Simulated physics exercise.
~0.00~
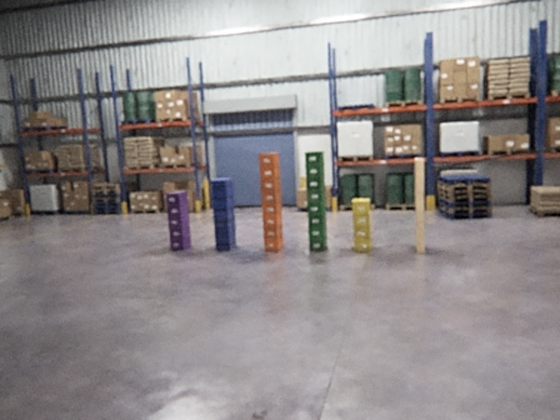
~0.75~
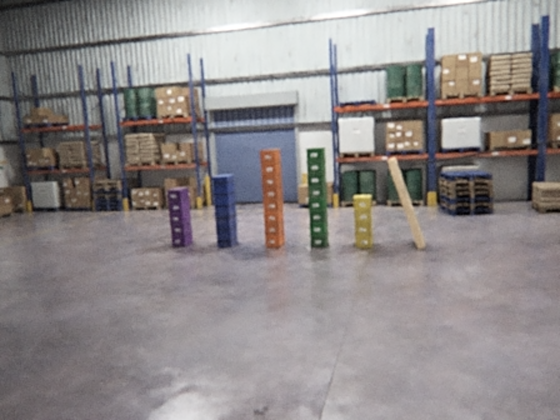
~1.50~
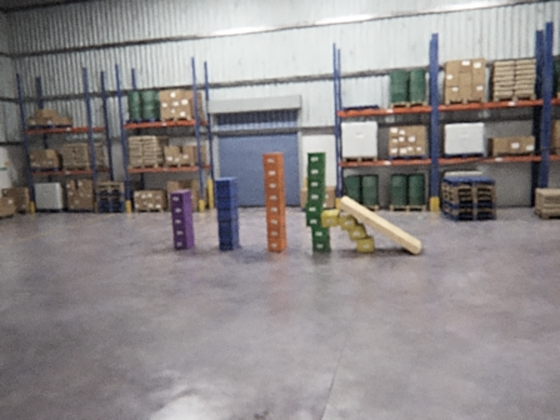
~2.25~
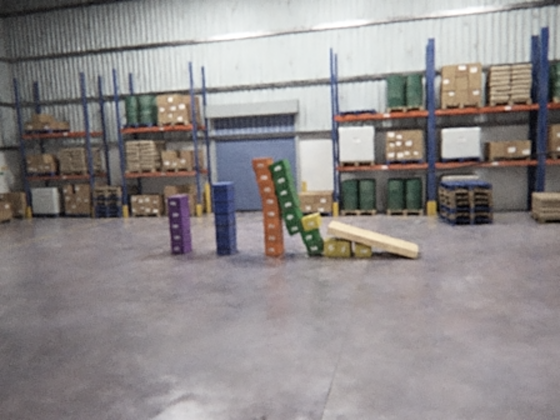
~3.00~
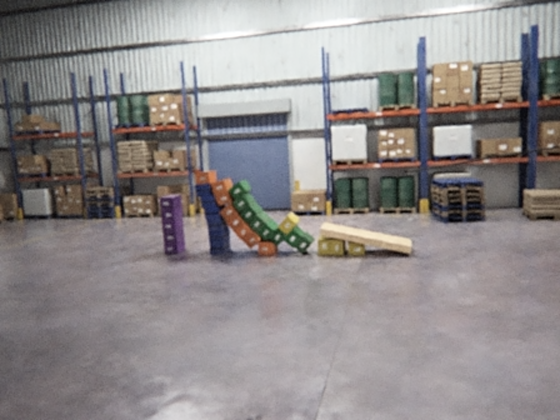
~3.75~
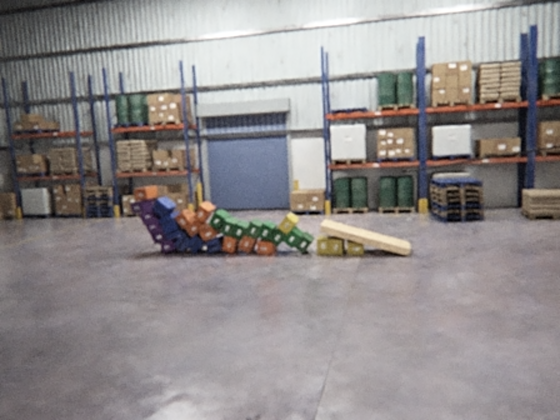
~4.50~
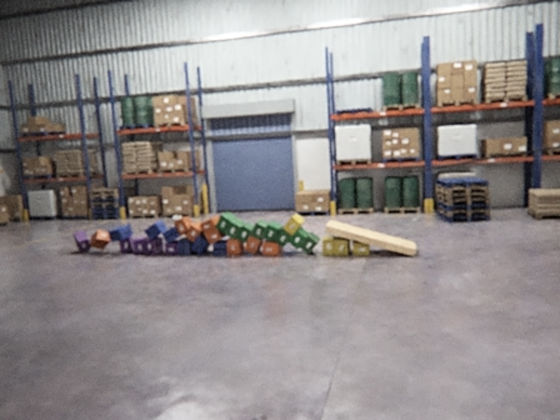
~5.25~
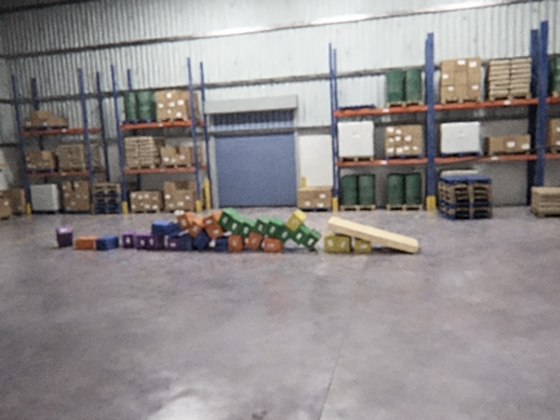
Warehouse floor with a plank tipping left into a row of coloured tote stacks, toppling all five into a low, jumbled line.
